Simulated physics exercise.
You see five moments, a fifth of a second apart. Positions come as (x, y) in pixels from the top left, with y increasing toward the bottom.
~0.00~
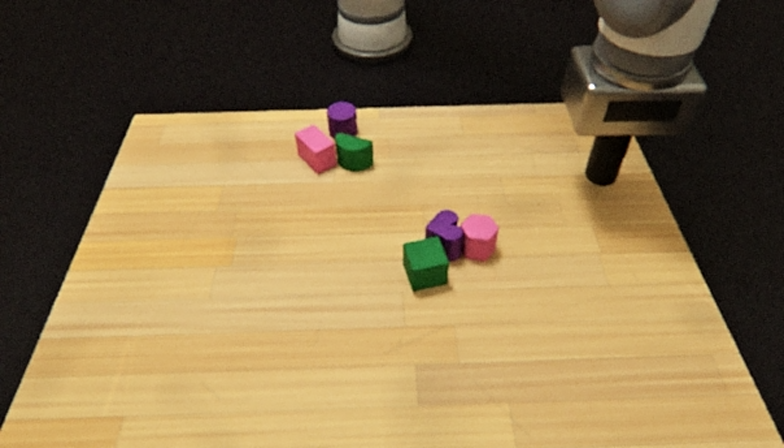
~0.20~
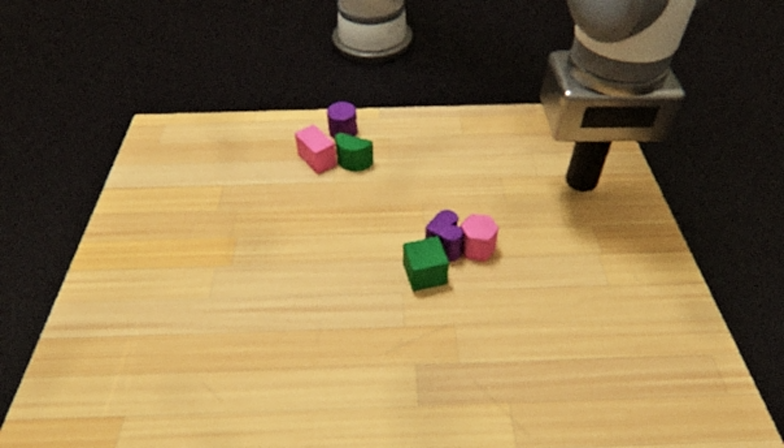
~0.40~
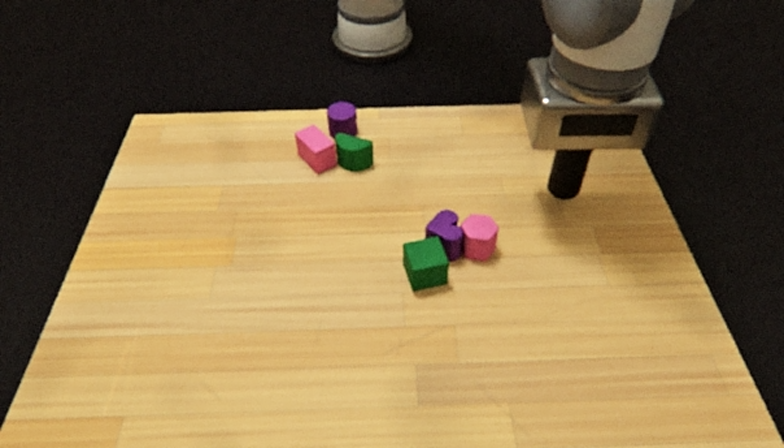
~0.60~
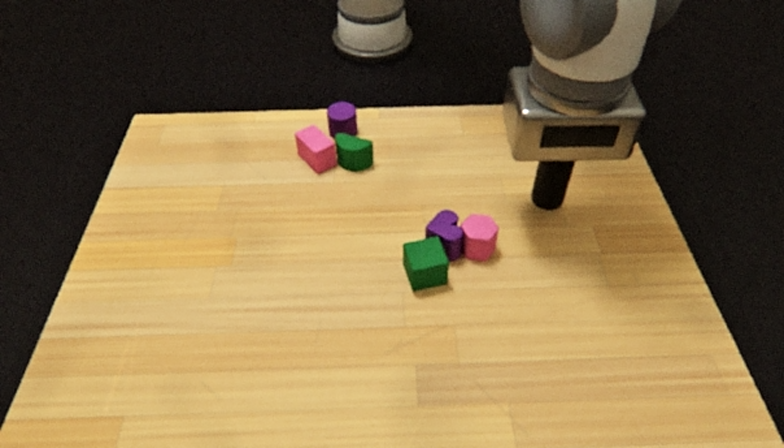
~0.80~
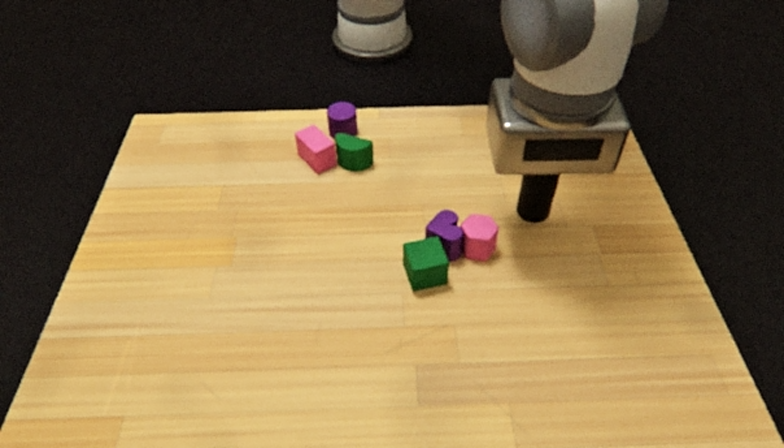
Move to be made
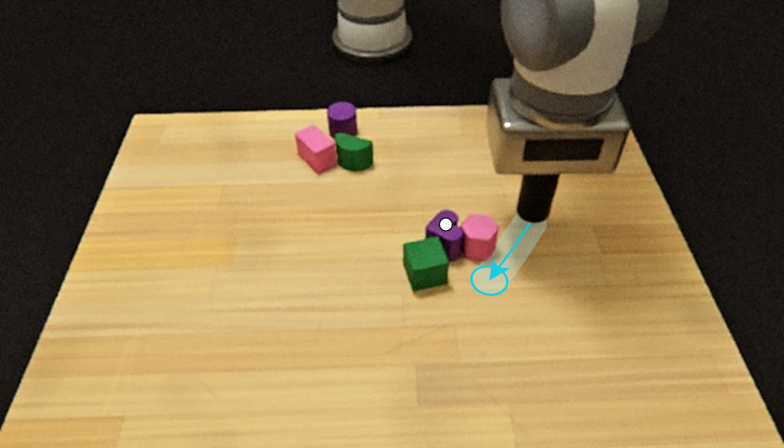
A robotic arm with a black cylindrical bar starts near the upper right of a wooden table, then moves steadily left and slightly downward in view. It nears a cluster of a green cube, purple heart and pink hexagonal block, while these and three blocks farther back stay still.
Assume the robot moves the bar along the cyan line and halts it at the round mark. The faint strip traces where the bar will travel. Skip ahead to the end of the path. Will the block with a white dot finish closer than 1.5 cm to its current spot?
I expect so.
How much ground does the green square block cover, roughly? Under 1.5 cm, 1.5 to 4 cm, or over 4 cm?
Goes under 1.5 cm.
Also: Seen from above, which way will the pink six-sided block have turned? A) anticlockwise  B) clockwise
My pick is B.
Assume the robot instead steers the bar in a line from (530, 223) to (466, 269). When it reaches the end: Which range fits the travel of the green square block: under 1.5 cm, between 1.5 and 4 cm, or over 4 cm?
I'd go with 1.5 to 4 cm for this block.
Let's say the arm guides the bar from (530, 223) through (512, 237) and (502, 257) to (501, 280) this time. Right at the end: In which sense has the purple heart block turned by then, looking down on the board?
It spins clockwise.
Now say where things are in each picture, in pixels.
In the first picture, bar's lower end at (600, 177); green square block at (426, 252); purple heart block at (446, 224); pink six-sided block at (480, 226).
In the second picture, bar at (581, 182); blocks still.
In the third picture, bar at (563, 190); blocks still.
In the fourth picture, bar at (547, 200); blocks still.
In the fifth picture, bar at (532, 212); green square block at (426, 252); purple heart block at (446, 224); pink six-sided block at (480, 226).
Drawn move, from (530, 223) directly to (489, 280); the dot is on the purple heart block.
On the path given first. Halfway along, bar at (513, 240); nothing pushed yet.
At the end, bar at (491, 270); green square block still; purple heart block at (435, 221); pink six-sided block at (468, 236), turned 55° clockwise.
